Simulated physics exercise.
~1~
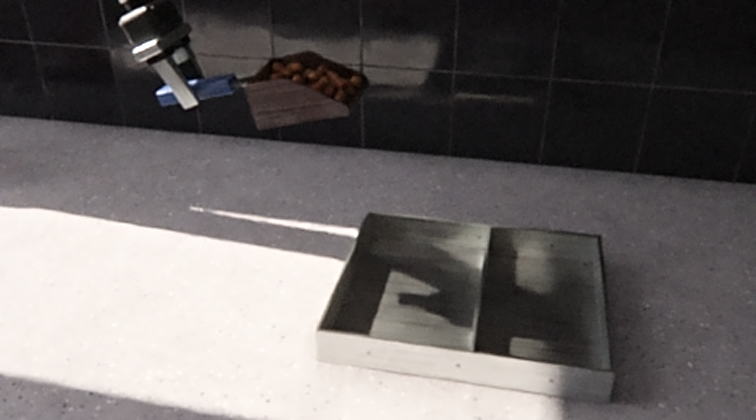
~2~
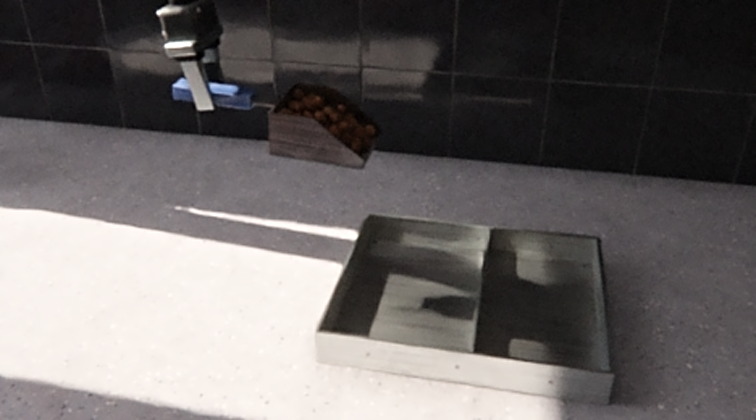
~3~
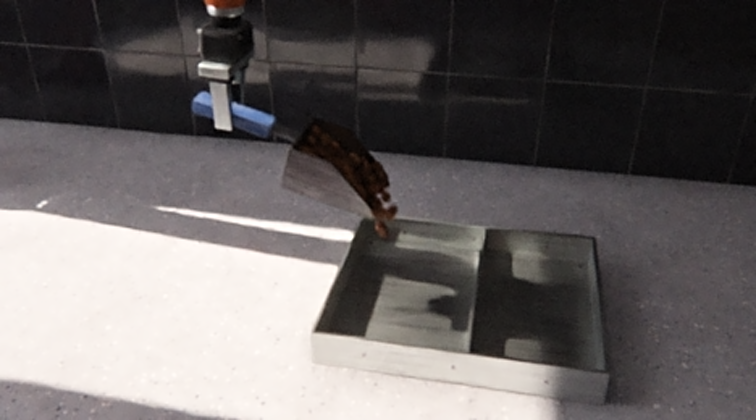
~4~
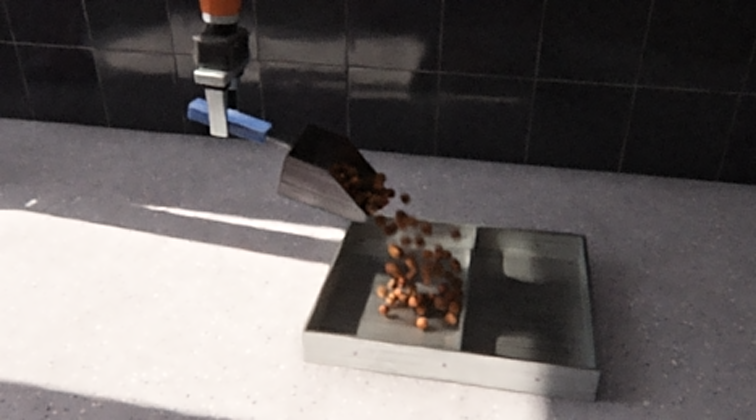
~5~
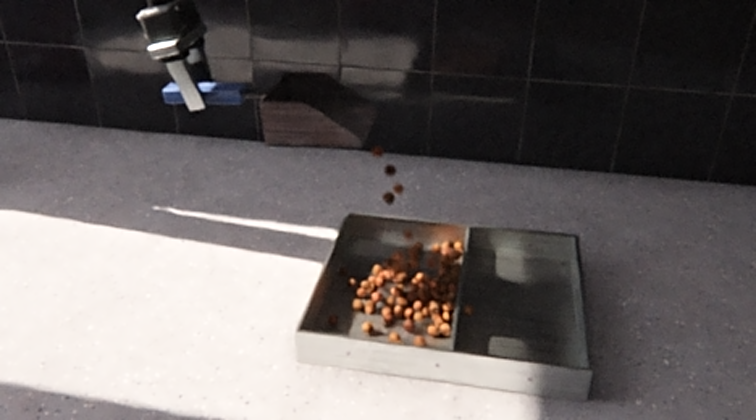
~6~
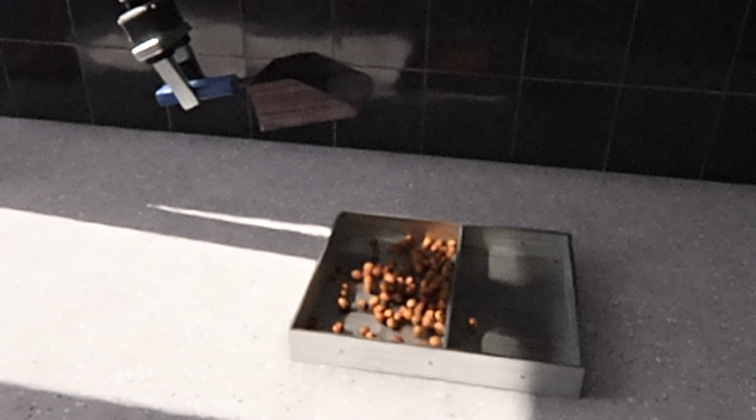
On a grey speckled counter, a robot gripper tips a scoop of hazelnuts into a divided tray's left compartment, then lifts away.
